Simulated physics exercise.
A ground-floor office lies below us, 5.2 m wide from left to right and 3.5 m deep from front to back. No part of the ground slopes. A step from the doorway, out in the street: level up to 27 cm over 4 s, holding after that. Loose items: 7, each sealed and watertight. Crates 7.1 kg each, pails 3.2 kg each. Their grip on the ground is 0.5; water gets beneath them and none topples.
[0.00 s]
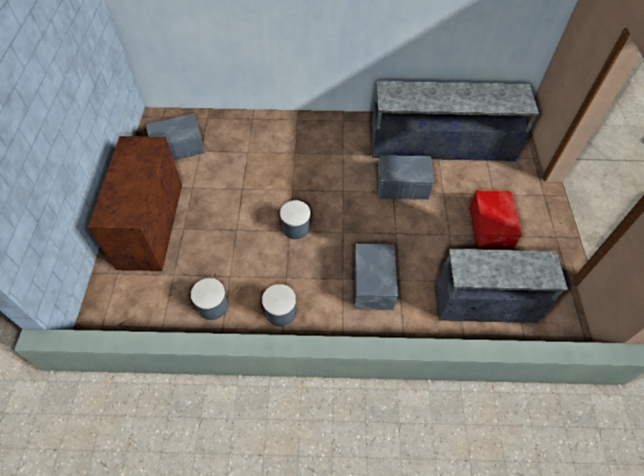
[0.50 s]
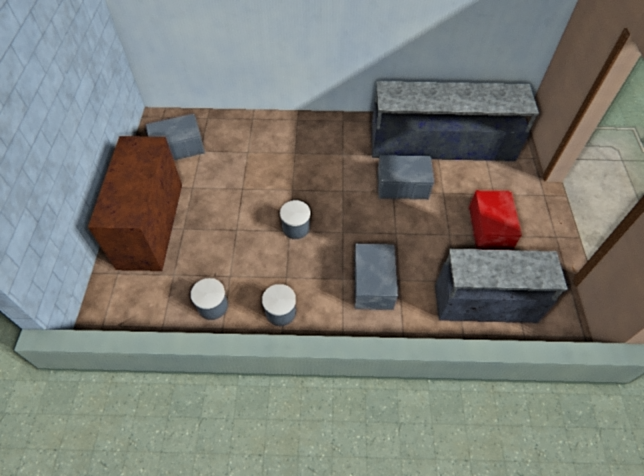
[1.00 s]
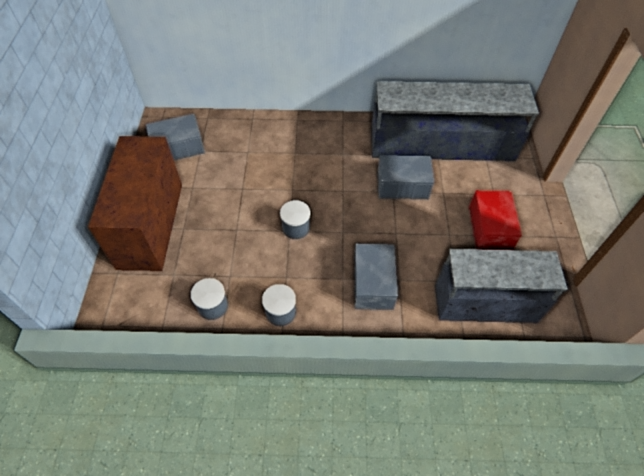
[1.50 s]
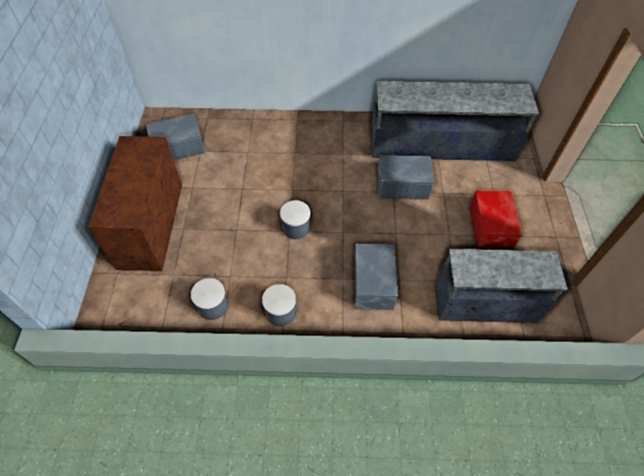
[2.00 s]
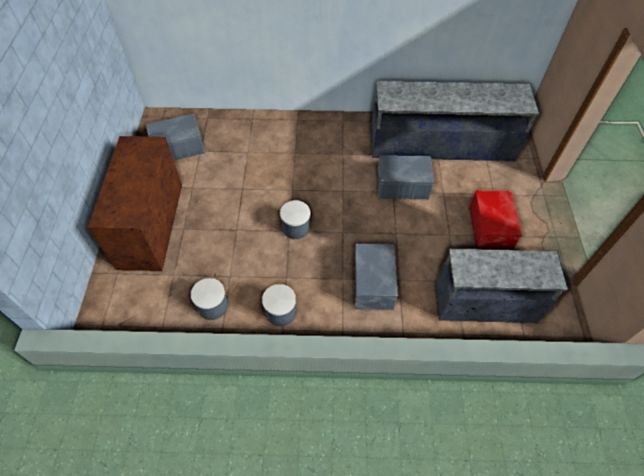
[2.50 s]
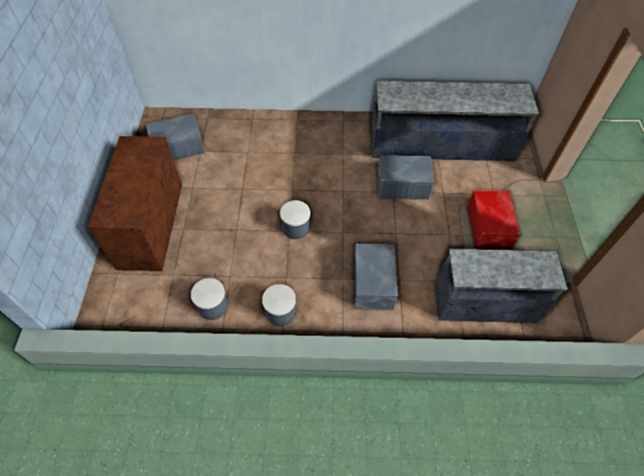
The footage shows a small room with gray crates, white-topped pails and a red crate seen from above, as greenish water spreads over the paving outside, then edges through the doorway at right while the objects barely move.
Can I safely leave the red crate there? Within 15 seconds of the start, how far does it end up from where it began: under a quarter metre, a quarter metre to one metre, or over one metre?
Result: A large displacement.
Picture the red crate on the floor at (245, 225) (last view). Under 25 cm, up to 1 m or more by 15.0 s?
What happens is it gets pushed a long way.
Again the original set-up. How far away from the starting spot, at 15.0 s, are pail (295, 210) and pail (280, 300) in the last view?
150 cm and 200 cm respectively.
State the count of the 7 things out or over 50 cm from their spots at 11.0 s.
By that time the total stands at 5.
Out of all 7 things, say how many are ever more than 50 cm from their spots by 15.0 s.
That adds up to 6.
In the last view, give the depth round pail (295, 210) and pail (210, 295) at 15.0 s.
Depth approx. 16 cm / 24 cm.
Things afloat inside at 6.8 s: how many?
7.
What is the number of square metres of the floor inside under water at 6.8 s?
Wet: Near 15 m2.
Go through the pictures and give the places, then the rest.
In the first picture, the red crate at (498, 212) rests on the ground; water covers 0.0 m2; 0 of 7 have shifted.
In the second picture, the red crate at (498, 212) rests on the ground; 0.0 m2 under water; 0 of 7 have shifted.
In the third picture, the red crate at (498, 212) rests on the ground; 0.0 m2 under water; 0 of 7 have shifted.
In the fourth picture, the red crate at (498, 212), on the bottom; water covers 0.0 m2; 0 of 7 have shifted.
In the fifth picture, the red crate at (498, 212) rests on the ground; water covers 0.2 m2; 0 of 7 have shifted.
In the sixth picture, the red crate at (496, 212) rests on the ground; water covers 0.8 m2; 0 of 7 have shifted.
After 3.5 s the red crate is near (421, 214), 0.8 m from its start, aground; 0 afloat.
After 6.8 s the red crate is near (181, 269), 3.4 m from its start, afloat; 7 afloat.
After 11.0 s the red crate is near (138, 297), 3.8 m from its start, afloat; 7 afloat.
After 15.0 s the red crate is near (129, 294), 3.9 m from its start, afloat; 7 afloat.
